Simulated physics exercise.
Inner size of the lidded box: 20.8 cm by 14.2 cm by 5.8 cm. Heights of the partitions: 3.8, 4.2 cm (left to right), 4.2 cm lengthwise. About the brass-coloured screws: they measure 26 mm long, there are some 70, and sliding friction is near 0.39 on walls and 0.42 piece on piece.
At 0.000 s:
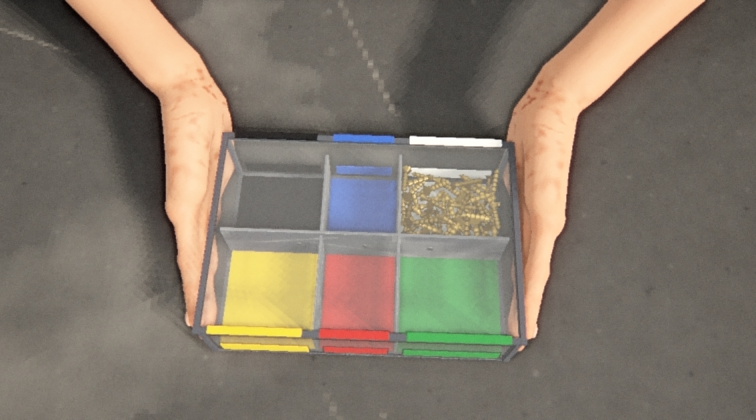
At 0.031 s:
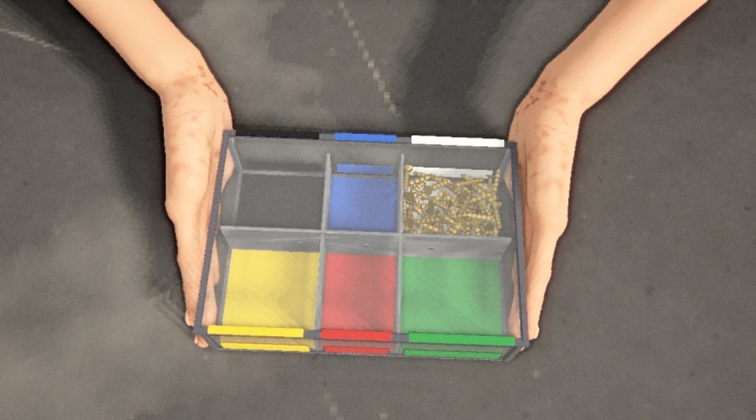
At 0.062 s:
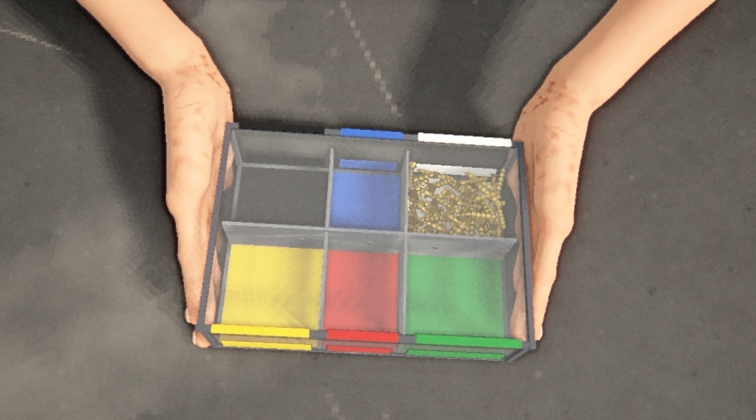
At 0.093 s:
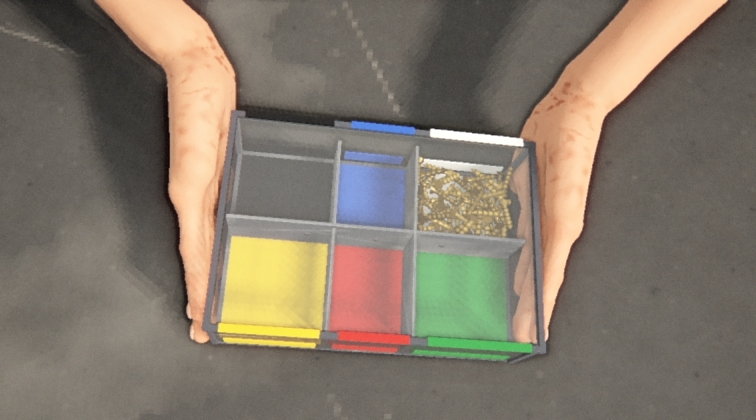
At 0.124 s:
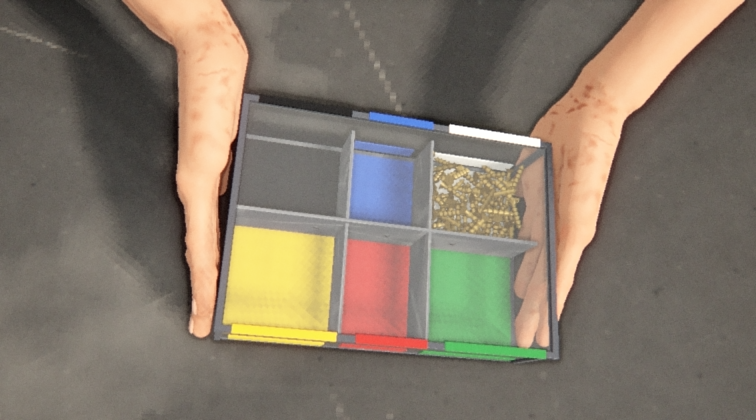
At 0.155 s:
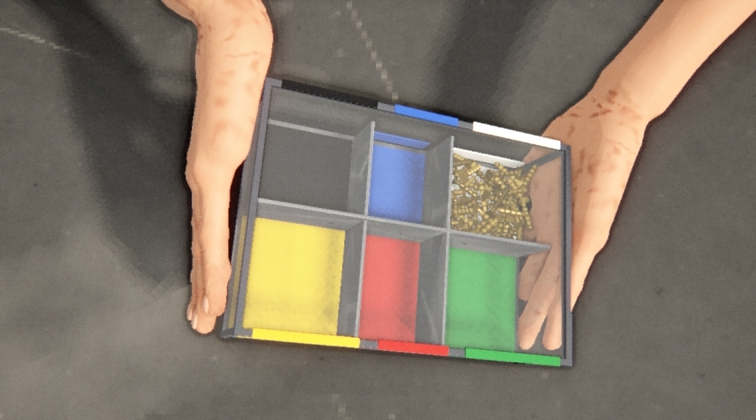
A clear divided box of brass-coloured screws tilts down to the right between two hands.
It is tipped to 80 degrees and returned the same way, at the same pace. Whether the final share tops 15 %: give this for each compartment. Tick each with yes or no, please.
Red - no; blue - no; green - no; yellow - no; white - yes; black - no.
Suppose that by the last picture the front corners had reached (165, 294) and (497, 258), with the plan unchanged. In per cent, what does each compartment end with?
Each compartment ends with this per cent: Red 0, blue 10, green 0, yellow 0, white 85 and black 10.
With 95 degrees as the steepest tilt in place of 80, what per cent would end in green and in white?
The green compartment would hold 0 per cent, the white one 100 per cent.
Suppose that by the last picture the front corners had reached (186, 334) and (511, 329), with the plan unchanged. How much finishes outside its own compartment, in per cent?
Roughly 20 per cent.
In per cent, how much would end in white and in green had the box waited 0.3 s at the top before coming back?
In per cent: White 95, green 5.
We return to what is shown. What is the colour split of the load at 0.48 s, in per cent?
In per cent: Red 0; blue 0; green 0; yellow 0; white 100; black 0.
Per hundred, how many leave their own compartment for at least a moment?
Estimate: Near 5 %.
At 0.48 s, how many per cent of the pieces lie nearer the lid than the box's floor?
Roughly 40 per cent.
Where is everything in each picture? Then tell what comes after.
The first picture shows box tilt 0 degrees, front corners at (199, 327) and (520, 339); white 100 %.
The second picture shows box tilt 1 degrees, front corners at (200, 327) and (522, 340).
The third picture shows box tilt 4 degrees, front corners at (203, 326) and (528, 342), lowest corner right front.
The fourth picture shows box tilt 9 degrees, front corners at (209, 324) and (538, 346), lowest corner right front.
The fifth picture shows box tilt 16 degrees, front corners at (221, 325) and (551, 352), lowest corner right front.
The sixth picture shows box tilt 24 degrees, front corners at (241, 328) and (564, 359), lowest corner right front; white 100 %. Its pace works out near 255 degrees a second.
After 0.48 s, tilt 78 degrees; white 100 %.
After 0.69 s, tilt 31 degrees; green 5 %, white 95 %.
Then, at 1.02 s, tilt 0 degrees; green 5 %, white 95 %.
At rest (1.3 s), red 0 %, blue 0 %, green 5 %, yellow 0 %, white 95 %, black 0 %.
